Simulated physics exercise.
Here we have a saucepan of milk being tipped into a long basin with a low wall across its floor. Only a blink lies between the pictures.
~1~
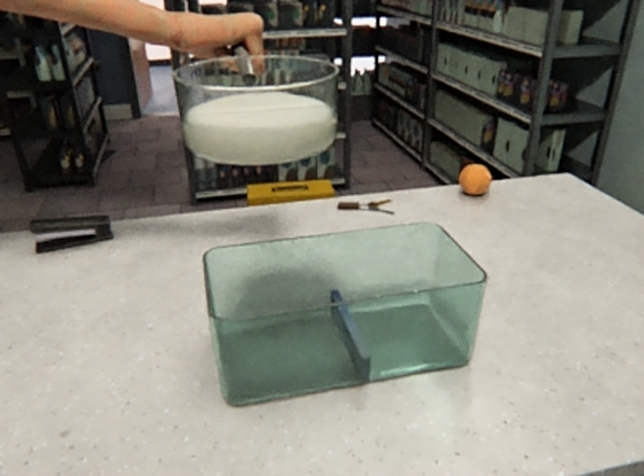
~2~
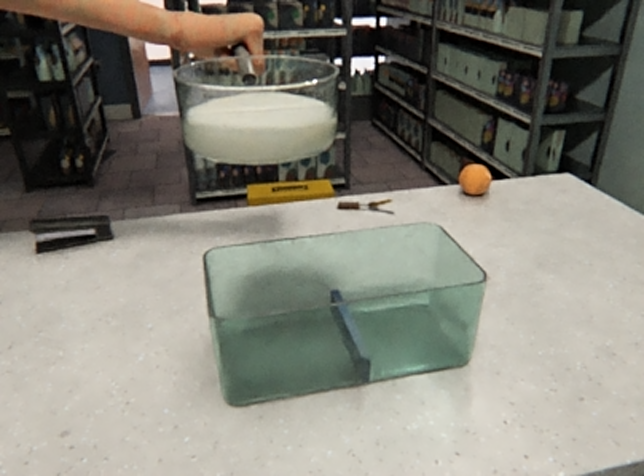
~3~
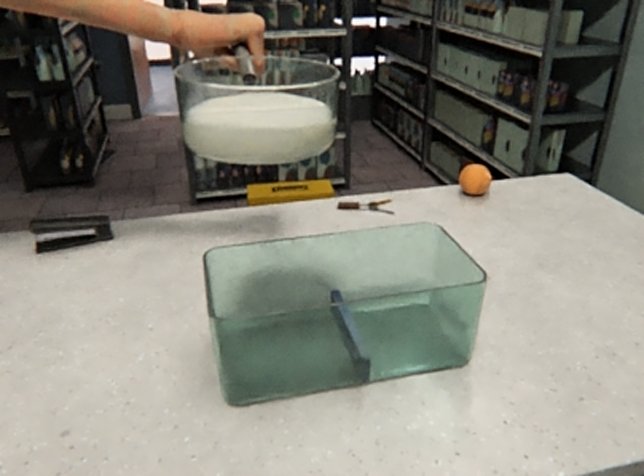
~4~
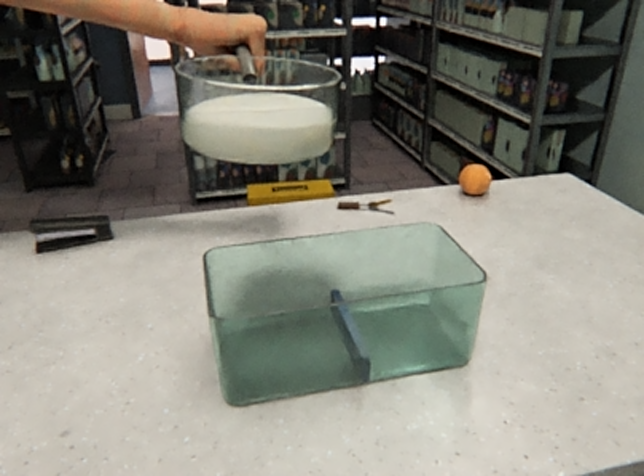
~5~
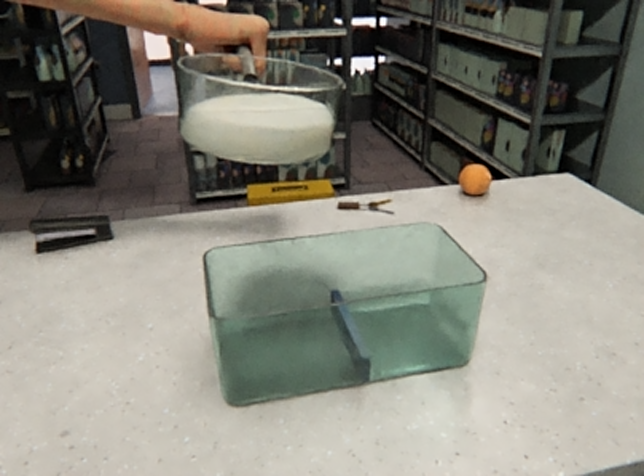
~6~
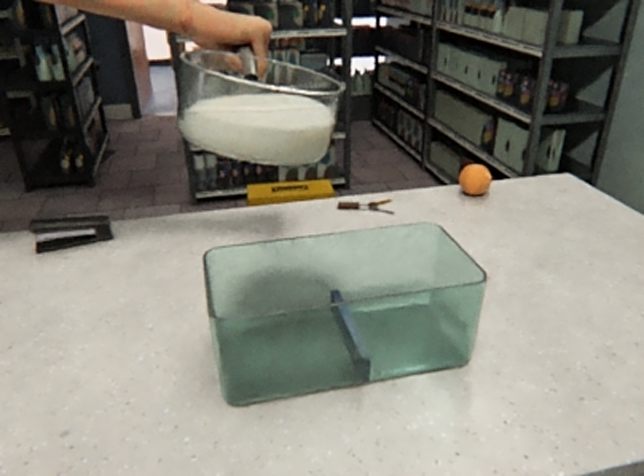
Above a divided glass basin, a hand slowly tilts a clear saucepan of milk rightward.
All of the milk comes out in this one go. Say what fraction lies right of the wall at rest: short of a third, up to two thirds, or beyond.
The share right of the wall is above two thirds.
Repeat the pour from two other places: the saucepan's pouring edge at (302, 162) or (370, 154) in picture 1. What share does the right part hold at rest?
Near 20 % and 90 %.
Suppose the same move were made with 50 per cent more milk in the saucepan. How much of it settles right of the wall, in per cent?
Some 80 per cent.
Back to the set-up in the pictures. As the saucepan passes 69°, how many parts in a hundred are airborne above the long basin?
Roughly 30 in a hundred.
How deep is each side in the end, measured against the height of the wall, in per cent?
Some 10 per cent left and 50 right.
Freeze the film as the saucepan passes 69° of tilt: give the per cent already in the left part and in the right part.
Left: 0 %. Right: 5 %.
A moment on, the saucepan is tipped part way and 62 per cent is still to pour, 0 is left of the wall and 5 right of it.
Next, the saucepan is tipped right over and 8 per cent is still to pour, 9 is left of the wall and 69 right of it.
Then the saucepan is tipped right over and 0 per cent is still to pour, 24 is left of the wall and 75 right of it.
Later the saucepan is tipped right over and 0 per cent is still to pour, 23 is left of the wall and 75 right of it.
In the end 23 per cent lies left of the wall, 75 right of it and 2 outside.
